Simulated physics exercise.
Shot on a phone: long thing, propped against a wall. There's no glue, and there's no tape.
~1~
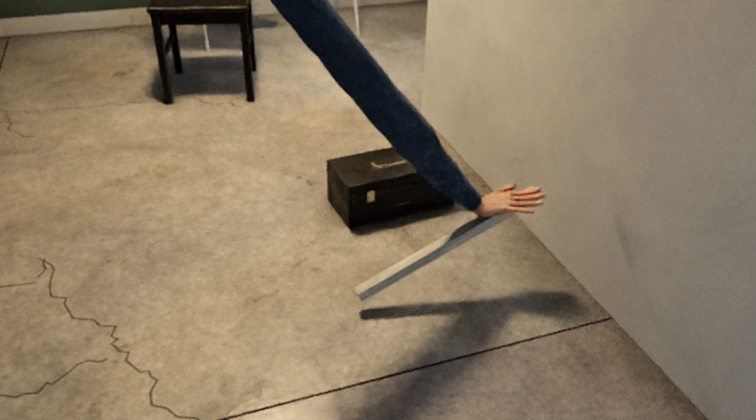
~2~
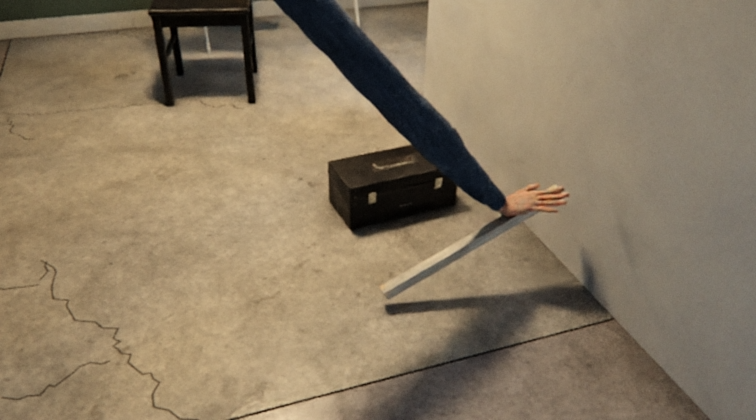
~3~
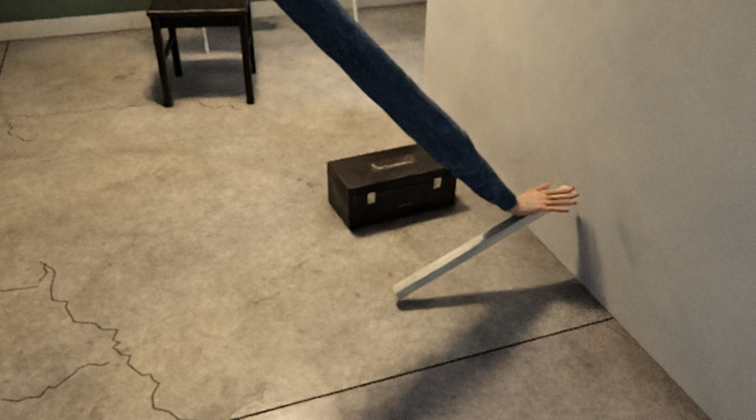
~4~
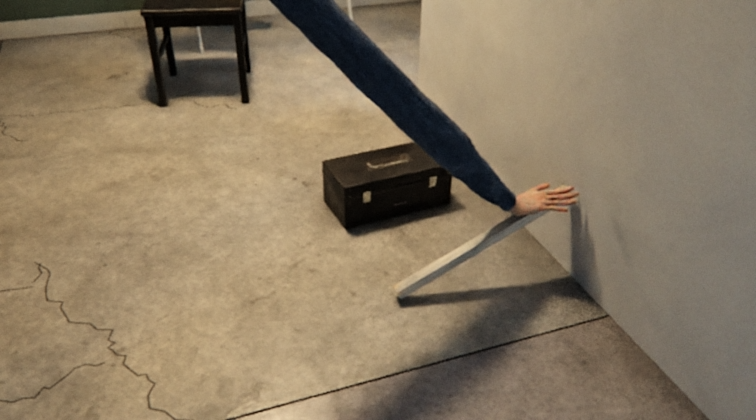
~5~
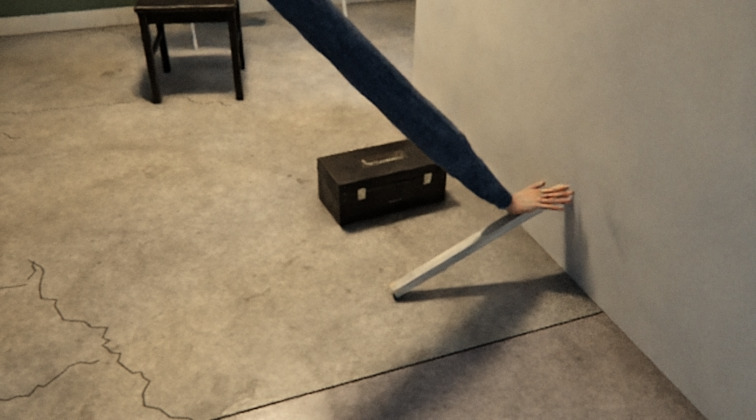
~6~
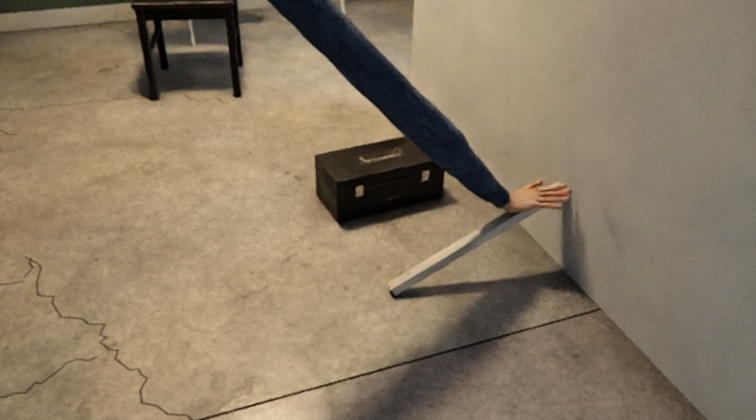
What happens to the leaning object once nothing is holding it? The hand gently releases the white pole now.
It turns unstable.
Then, 0.30 s later than the last frame, white pole leaning 15° more than when let go near (469, 259).
Then, 0.40 s later than the last frame, white pole leaning 24° more than when let go near (466, 267).
Then, 0.60 s later than the last frame, white pole leaning 24° more than when let go near (465, 272).
When it is over, moved from the start, white pole; black toolbox as before. End places, in pixels of the last picture, white pole near (465, 272). The pole slips out.
